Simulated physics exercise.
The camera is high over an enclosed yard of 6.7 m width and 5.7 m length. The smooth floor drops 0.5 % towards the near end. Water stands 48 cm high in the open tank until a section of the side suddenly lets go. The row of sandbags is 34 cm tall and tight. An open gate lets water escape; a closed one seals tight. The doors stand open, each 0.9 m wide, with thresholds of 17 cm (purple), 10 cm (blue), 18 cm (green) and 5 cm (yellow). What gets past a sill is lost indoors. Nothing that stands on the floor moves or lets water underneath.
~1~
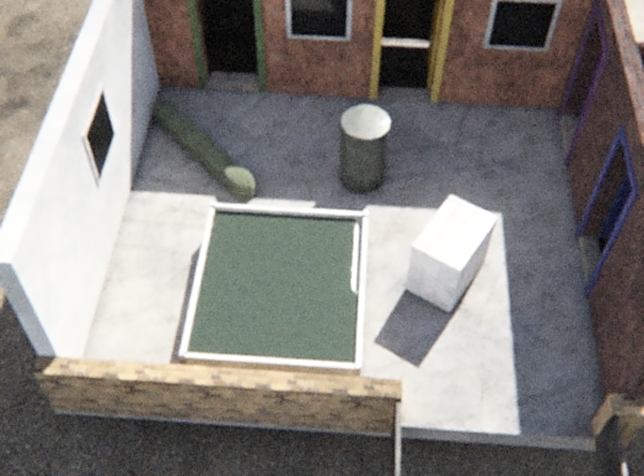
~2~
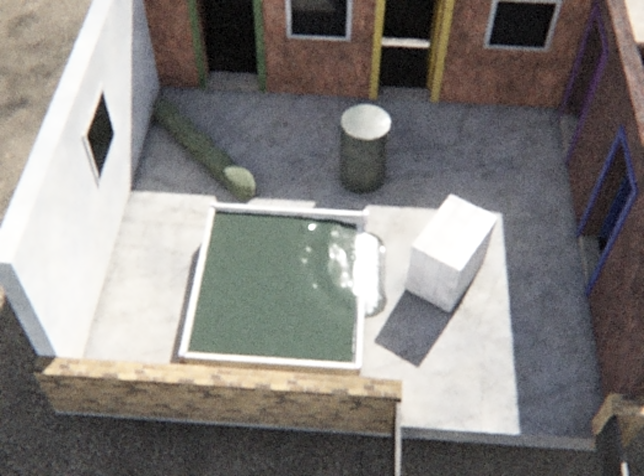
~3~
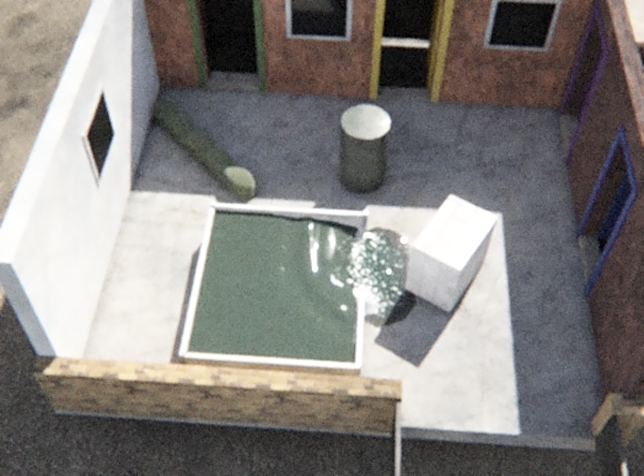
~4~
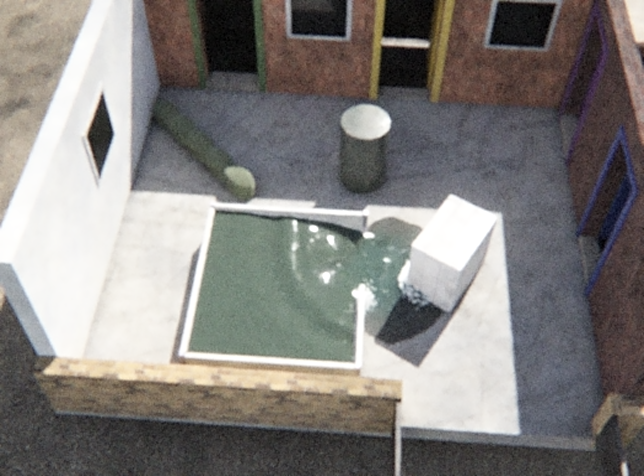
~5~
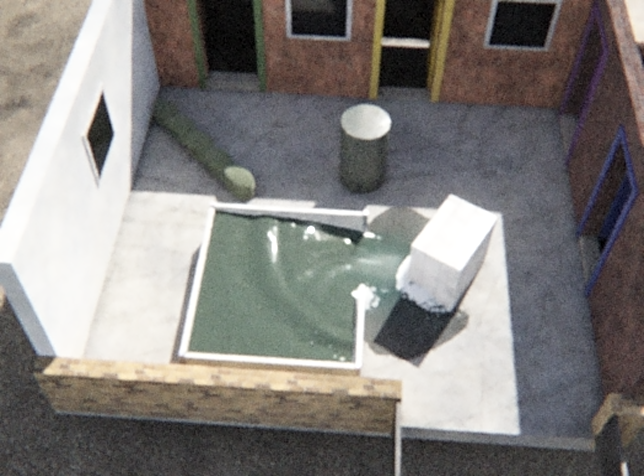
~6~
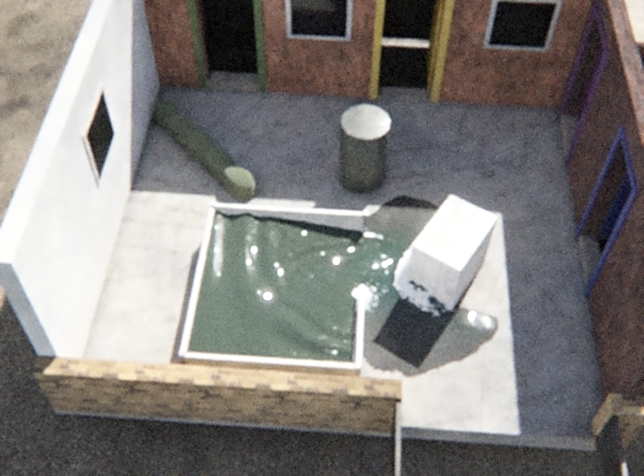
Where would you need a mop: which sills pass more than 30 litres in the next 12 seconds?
Door by door: At the purple door it keeps below the limit; at the blue door it keeps below the limit; at the green door it stays under the limit; at the yellow door it exceeds the limit.
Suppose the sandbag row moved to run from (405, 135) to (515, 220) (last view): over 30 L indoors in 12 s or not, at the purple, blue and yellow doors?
Against that limit: Purple below, blue not over, yellow under.
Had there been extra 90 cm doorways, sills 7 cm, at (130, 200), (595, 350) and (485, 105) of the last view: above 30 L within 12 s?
In that order: Below, below, past it.
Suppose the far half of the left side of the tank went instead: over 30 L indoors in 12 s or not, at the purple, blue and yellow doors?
Against that limit: Purple below, blue not over, yellow under.
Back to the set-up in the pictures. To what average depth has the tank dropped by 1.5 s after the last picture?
About 30 cm.
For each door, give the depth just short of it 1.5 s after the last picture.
Depths in cm: Purple 4, blue 0, green 0, yellow 6.
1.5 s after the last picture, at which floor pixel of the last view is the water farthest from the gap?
At about (535, 109).
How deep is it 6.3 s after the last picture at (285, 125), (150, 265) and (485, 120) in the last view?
In that order: 2, 0 and 8 cm.
Then, 0.7 s after the last picture water covers 20 % of the floor and is deepest (38 cm) near (403, 278); purple door not reached, blue door not reached, green door not reached, yellow door not reached.
Then, 1.5 s after the last picture water covers 40 % of the floor and is deepest (35 cm) near (403, 278); purple door 4 cm at the sill, 0 L in, blue door not reached, green door not reached, yellow door 6 cm at the sill, 0 L in.
Then, 2.8 s after the last picture water covers 45 % of the floor and is deepest (23 cm) near (403, 278); purple door 19 cm at the sill, 2 L in, blue door 3 cm at the sill, 0 L in, green door not reached, yellow door 13 cm at the sill, 59 L in.
Then, 6.3 s after the last picture water covers 65 % of the floor and is deepest (14 cm) near (403, 278); purple door 7 cm at the sill, 5 L in, blue door 6 cm at the sill, 0 L in, green door 3 cm at the sill, 0 L in, yellow door 10 cm at the sill, 141 L in.
Then, 11.3 s after the last picture water covers 75 % of the floor and is deepest (8 cm) near (403, 278); purple door 5 cm at the sill, 5 L in, blue door 4 cm at the sill, 0 L in, green door 6 cm at the sill, 0 L in, yellow door 5 cm at the sill, 161 L in.
